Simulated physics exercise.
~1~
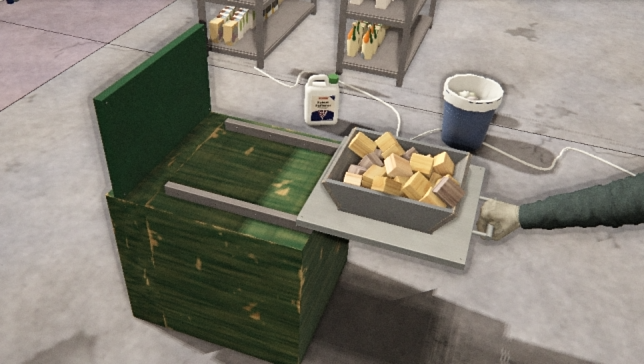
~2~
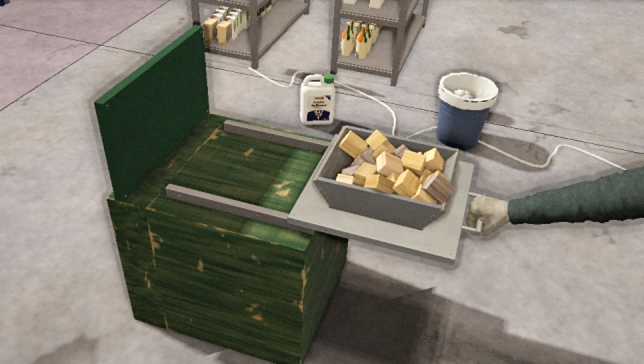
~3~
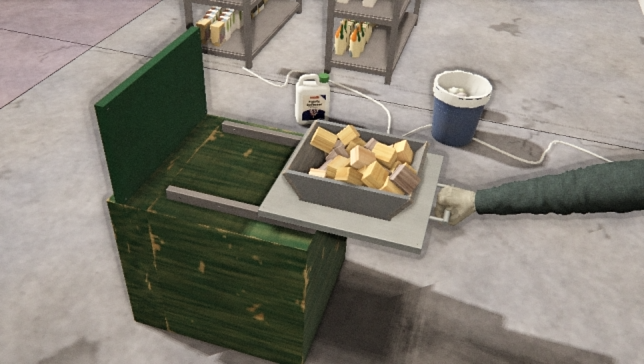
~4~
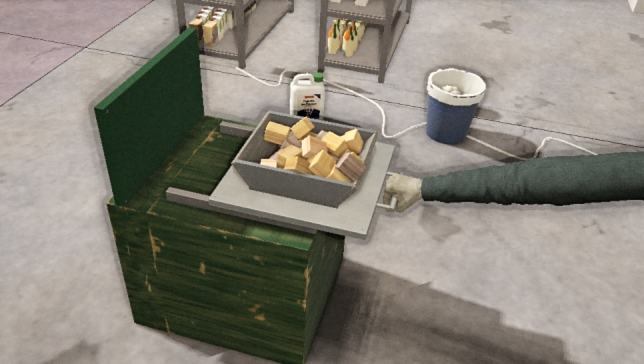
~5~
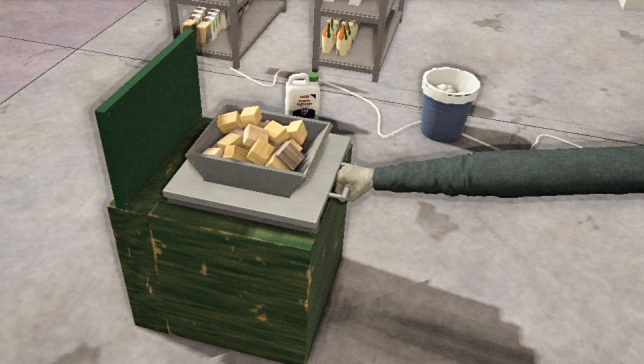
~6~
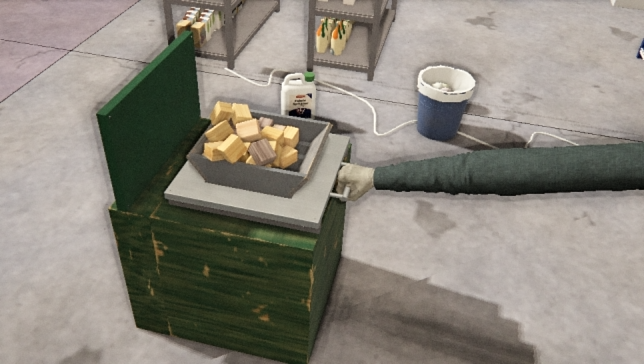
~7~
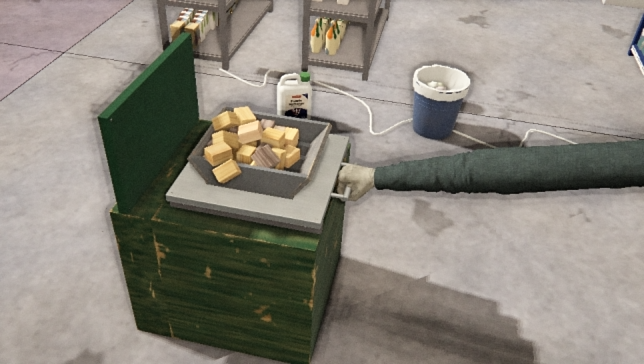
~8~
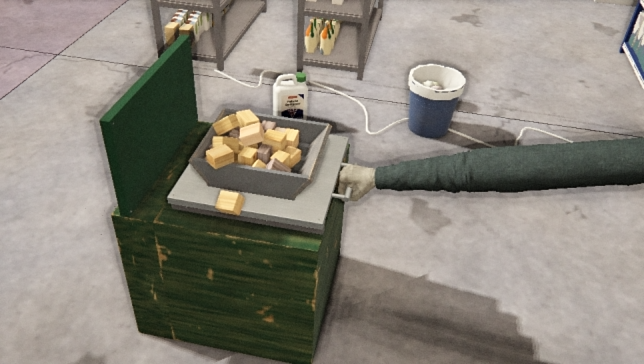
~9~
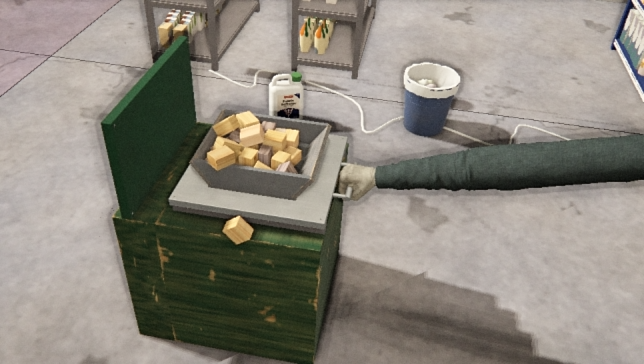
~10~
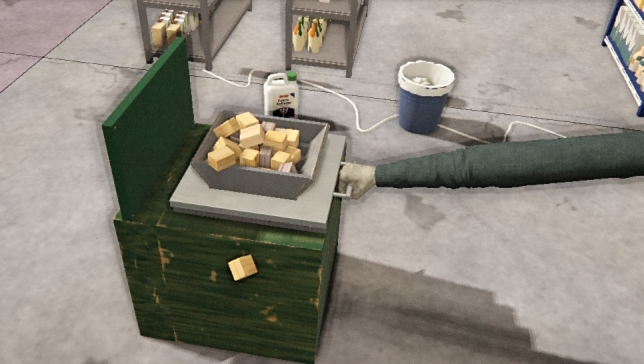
In a concrete-floored workshop, a gloved hand pushed a sliding shelf left into a green wooden unit, carrying a grey crate heaped with wood blocks, and when it stopped, one block tumbled over the crate's near side and dropped down the unit's front.
